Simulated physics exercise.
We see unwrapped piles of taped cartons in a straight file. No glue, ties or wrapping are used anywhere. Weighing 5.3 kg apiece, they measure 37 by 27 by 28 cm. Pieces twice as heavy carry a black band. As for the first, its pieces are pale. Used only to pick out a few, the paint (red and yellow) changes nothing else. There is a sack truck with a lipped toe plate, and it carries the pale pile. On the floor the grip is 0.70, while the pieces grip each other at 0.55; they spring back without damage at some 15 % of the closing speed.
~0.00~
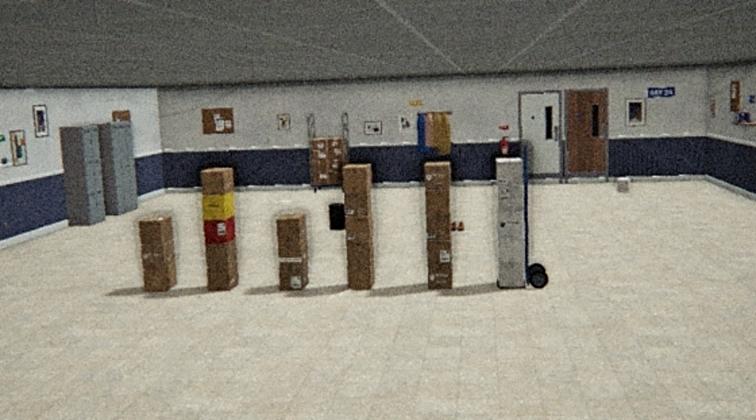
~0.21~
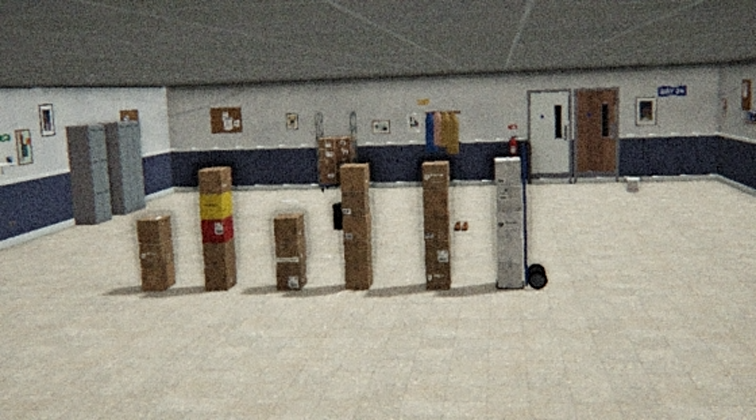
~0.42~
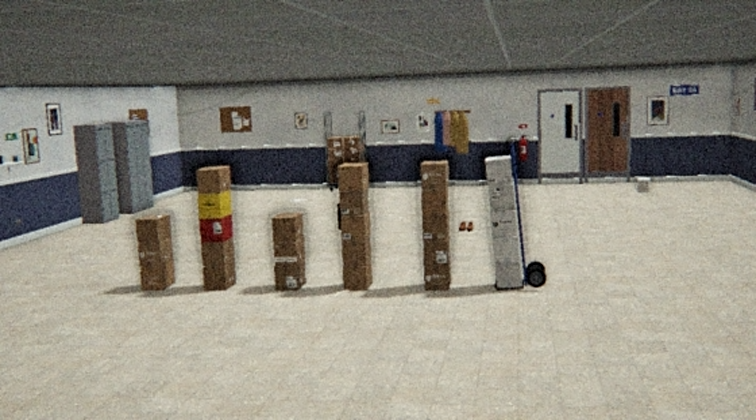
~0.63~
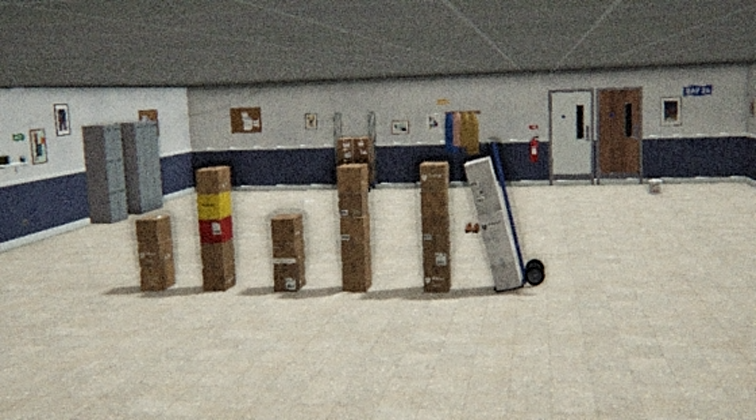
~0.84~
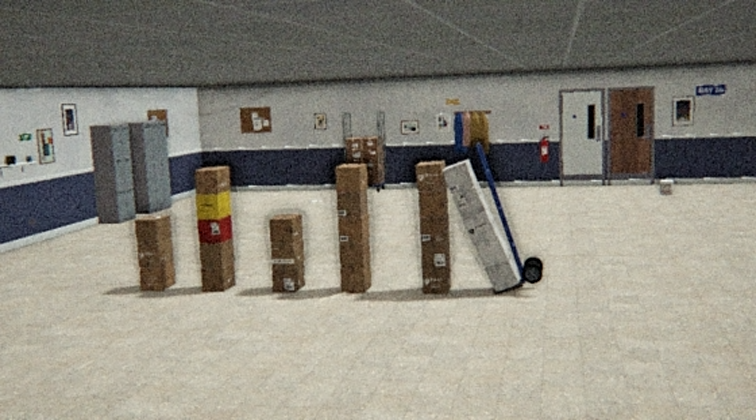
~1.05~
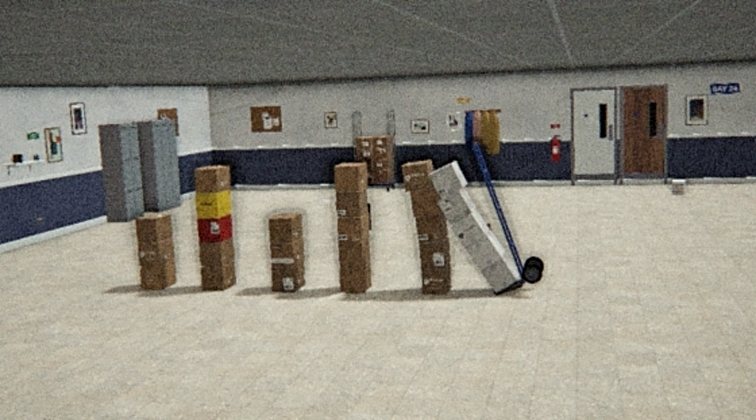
Sack truck with a pale stack of cartons tilting left and leaning against the neighbouring brown stack, which shifts and leans slightly.
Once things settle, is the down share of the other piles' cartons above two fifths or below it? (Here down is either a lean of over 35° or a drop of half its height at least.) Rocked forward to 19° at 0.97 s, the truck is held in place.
The toll surpasses two fifths.
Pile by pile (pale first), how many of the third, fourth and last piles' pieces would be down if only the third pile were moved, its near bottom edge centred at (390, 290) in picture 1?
Down counts: Third 5, fourth 2, last 3.
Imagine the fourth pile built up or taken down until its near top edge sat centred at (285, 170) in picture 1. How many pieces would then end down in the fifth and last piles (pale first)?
You'd get fifth 5 and last 2.
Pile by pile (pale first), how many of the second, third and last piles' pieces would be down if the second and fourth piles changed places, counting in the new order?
Down per pile: Second 3, third 5, last 2.
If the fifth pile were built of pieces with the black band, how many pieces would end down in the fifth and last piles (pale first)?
In that case fifth 5, last 3.
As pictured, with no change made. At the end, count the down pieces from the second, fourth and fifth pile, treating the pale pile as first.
Pieces by pile: Second 4, fourth 3, fifth 5.
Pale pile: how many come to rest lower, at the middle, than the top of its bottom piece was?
For the pale pieces, I get 2.
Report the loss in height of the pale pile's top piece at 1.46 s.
Roughly 20 cm.
After 1.46 s, 5 of the pale pile down; none of the 21 other cartons down, 4 disturbed.
After 1.92 s, 5 of the pale pile down; 4 of the 21 other cartons down.
After 2.64 s, 5 of the pale pile down; 11 of the 21 other cartons down; red carton leaning 10°; yellow carton leaning 10°.
After 3.38 s, 5 of the pale pile down; 19 of the 21 other cartons down; red carton leaning 40°, 27 cm lower; yellow carton leaning 39°, 33 cm lower.
At rest (4.2 s), 5 of the pale pile down; 19 of the 21 other cartons down; yellow carton on its side; red carton leaning 49°, 30 cm lower. That is 90 per cent. As the last picture would show them, middles, yellow carton near (109, 253), red carton near (156, 254).
